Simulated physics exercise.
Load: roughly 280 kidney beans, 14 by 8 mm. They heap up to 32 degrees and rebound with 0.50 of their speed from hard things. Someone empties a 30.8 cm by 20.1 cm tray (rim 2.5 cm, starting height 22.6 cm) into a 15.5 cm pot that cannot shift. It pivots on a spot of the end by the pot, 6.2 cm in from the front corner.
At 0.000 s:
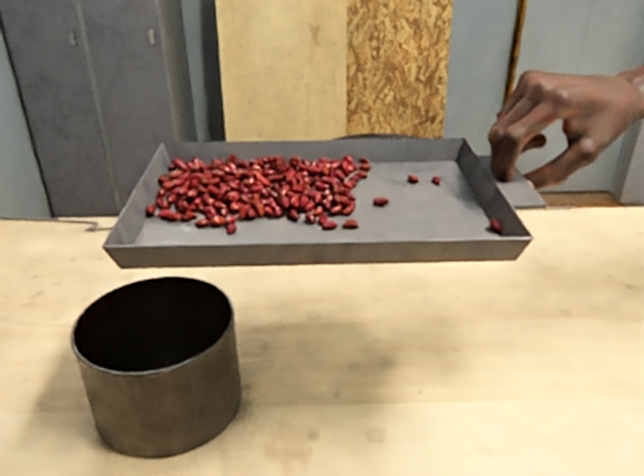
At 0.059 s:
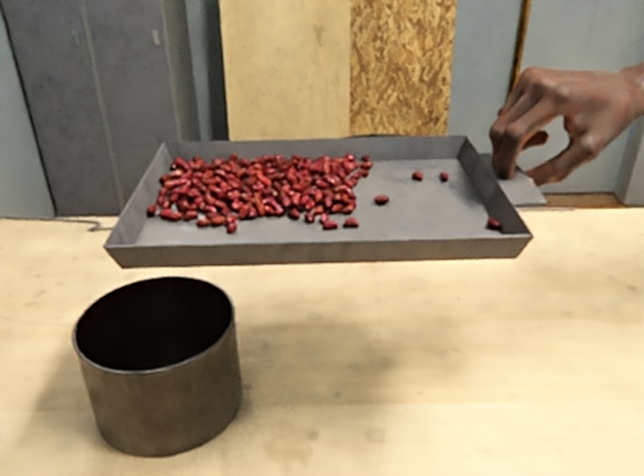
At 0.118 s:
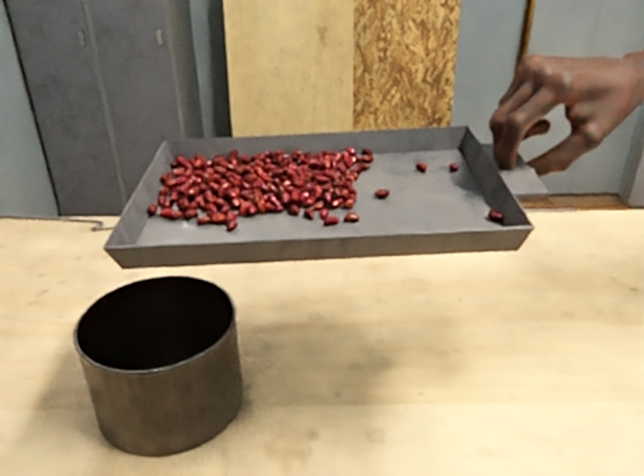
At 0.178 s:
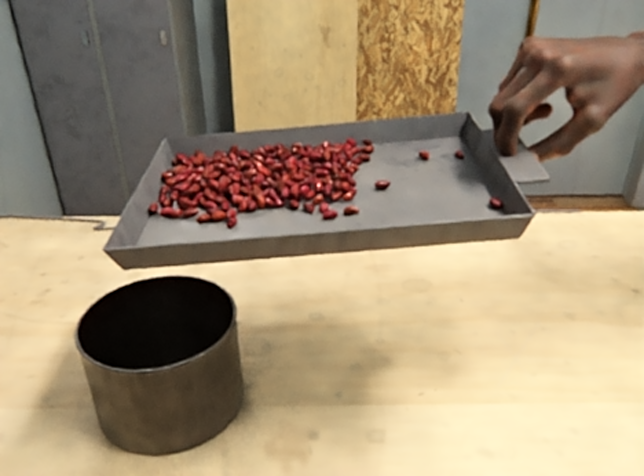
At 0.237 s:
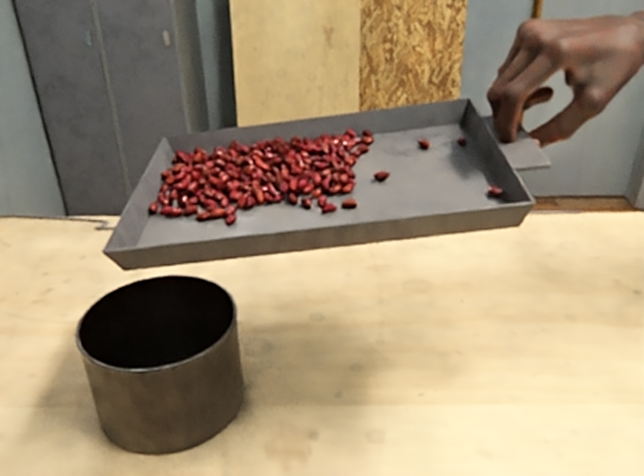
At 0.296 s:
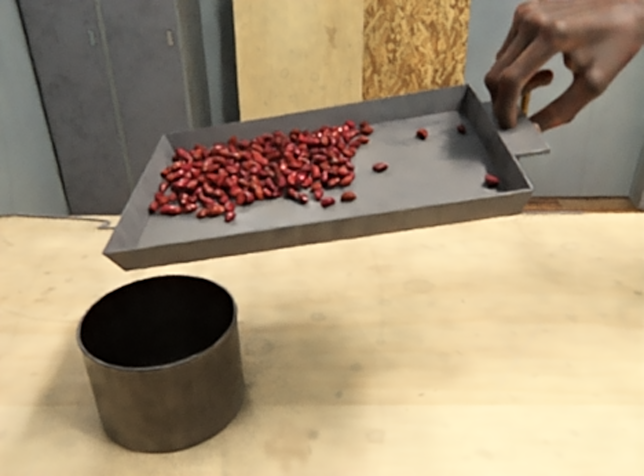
On a pale wooden tabletop, a hand slowly raised the right end of a grey tray of dark red beans, tilting it down toward the left above an open round metal pot.
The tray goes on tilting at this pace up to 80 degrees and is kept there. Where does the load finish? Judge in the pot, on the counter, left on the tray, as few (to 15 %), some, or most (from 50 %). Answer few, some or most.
Pot some, counter most, tray few.
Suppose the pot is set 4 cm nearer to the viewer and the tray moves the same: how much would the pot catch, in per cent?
Then about 80 per cent.
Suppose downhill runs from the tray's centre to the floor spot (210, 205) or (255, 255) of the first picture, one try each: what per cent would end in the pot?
About 35 and 5 per cent.
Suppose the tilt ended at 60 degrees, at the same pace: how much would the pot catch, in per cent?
It would be near 10 per cent.
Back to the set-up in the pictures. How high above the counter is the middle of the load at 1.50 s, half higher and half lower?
About 26 cm.
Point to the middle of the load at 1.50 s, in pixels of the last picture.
At about (141, 194).
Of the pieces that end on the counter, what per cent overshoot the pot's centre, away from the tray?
Roughly 80 per cent.
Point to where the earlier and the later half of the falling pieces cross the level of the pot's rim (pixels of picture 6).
At about (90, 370), then at (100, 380).
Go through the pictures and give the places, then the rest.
The first frame shows tray tilt 0 degrees, front corners at (115, 241) and (521, 233); middle of the pieces at (262, 181); pot at (155, 319).
The second frame shows tray tilt 1 degrees, front corners at (116, 241) and (521, 231); middle of the pieces at (263, 180).
The third frame shows tray tilt 3 degrees, front corners at (116, 242) and (522, 223); middle of the pieces at (263, 177).
The fourth frame shows tray tilt 5 degrees, front corners at (115, 244) and (522, 210), lowest corner left front; middle of the pieces at (263, 171).
The fifth frame shows tray tilt 8 degrees, front corners at (114, 245) and (521, 198), lowest corner left front; middle of the pieces at (262, 167).
The sixth frame shows tray tilt 11 degrees, front corners at (114, 246) and (520, 186), lowest corner left front; middle of the pieces at (261, 161); pot at (159, 316). The tray's pace is about 45 degrees a second.
After 1.02 s, tilt 43 degrees; the tray holds 100 %, the pot 0 %.
After 1.50 s, tilt 65 degrees; the tray holds 95 %, the pot 0 %.
Then, at 2.05 s, tilt 80 degrees; the tray holds 20 %, the pot 25 %.
In the end, at 3.5 s, pot 30 %, counter 65 %, tray 5 %.
